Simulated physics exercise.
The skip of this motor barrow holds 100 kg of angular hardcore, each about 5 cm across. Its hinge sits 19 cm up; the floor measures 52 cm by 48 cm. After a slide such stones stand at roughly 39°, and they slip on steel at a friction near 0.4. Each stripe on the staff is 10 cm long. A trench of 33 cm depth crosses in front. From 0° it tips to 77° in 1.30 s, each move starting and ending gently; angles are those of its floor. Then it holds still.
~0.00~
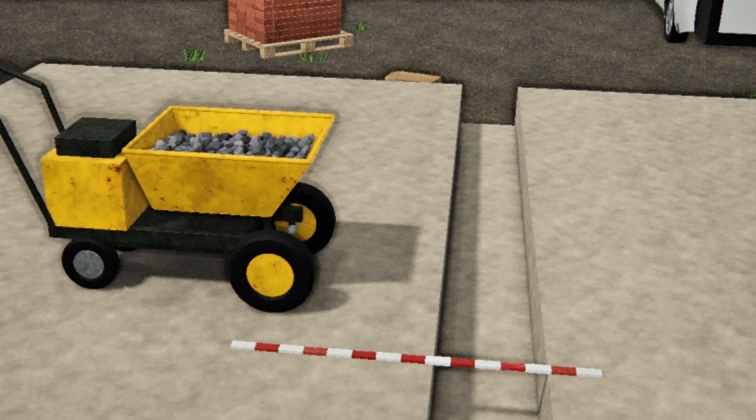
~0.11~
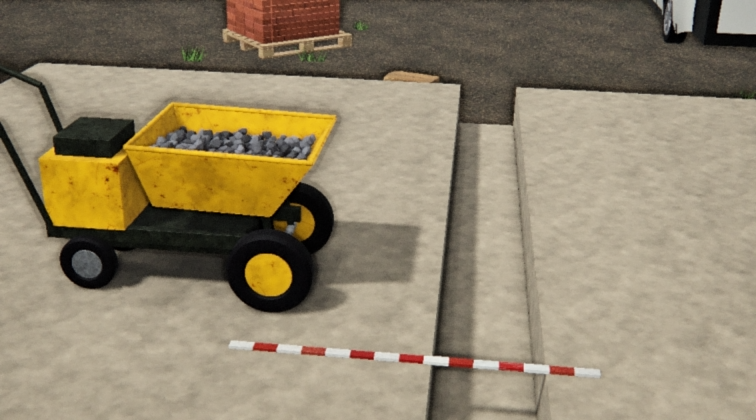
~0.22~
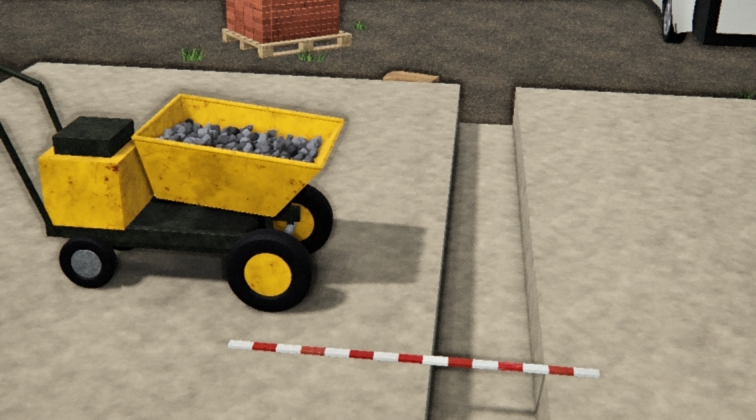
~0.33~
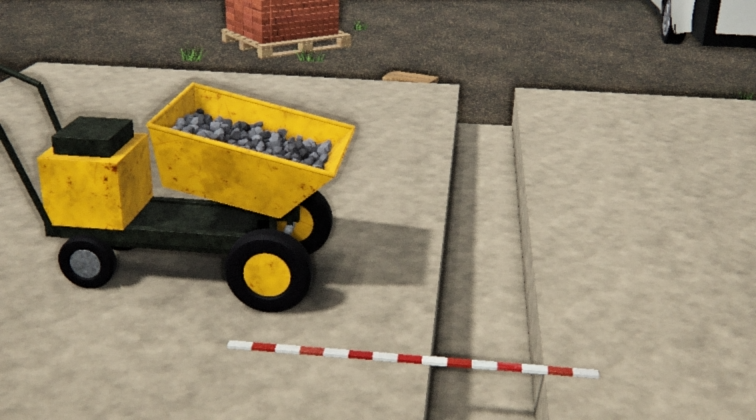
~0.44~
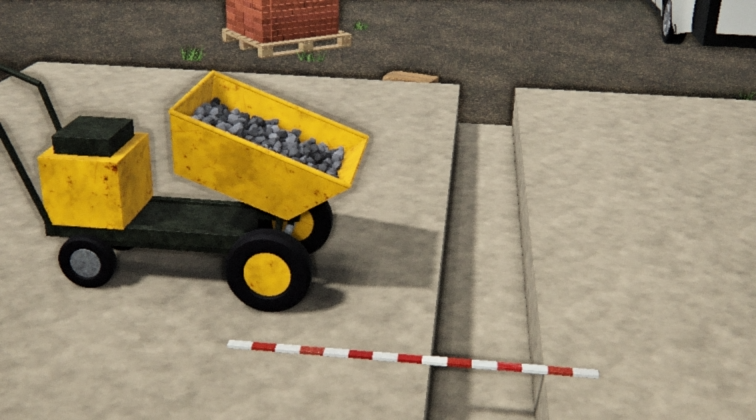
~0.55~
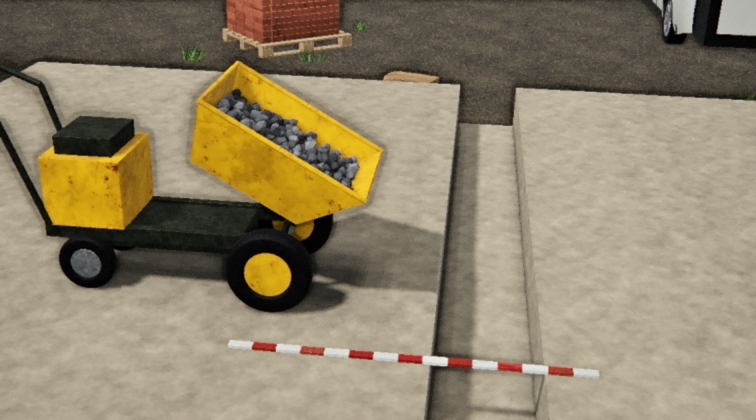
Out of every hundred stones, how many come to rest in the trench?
Roughly 59 per cent ends in the trench.
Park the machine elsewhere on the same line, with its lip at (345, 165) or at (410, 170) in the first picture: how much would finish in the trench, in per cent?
First some 100, then 90 per cent.
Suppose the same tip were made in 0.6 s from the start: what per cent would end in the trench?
Then about 75 per cent.
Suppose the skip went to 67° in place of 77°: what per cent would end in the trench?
Then about 35 per cent.
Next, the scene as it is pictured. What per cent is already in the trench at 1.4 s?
About 10 per cent by then.
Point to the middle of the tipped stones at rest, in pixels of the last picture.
Their middle is at about (464, 345).
After 1.0 s the floor is at 65°; 100 % in the skip; the foremost stones are at (390, 234).
After 1.4 s the floor is at 77°; 75 % in the skip, 14 % short of the trench, 11 % in the trench; the foremost stones are at (498, 354).
After 1.8 s the floor is at 77°; 43 % in the skip, 20 % short of the trench, 37 % in the trench; the foremost stones are at (527, 362).
After 3.7 s the floor is at 77°; 19 % in the skip, 22 % short of the trench, 59 % in the trench; the foremost stones are at (528, 362).
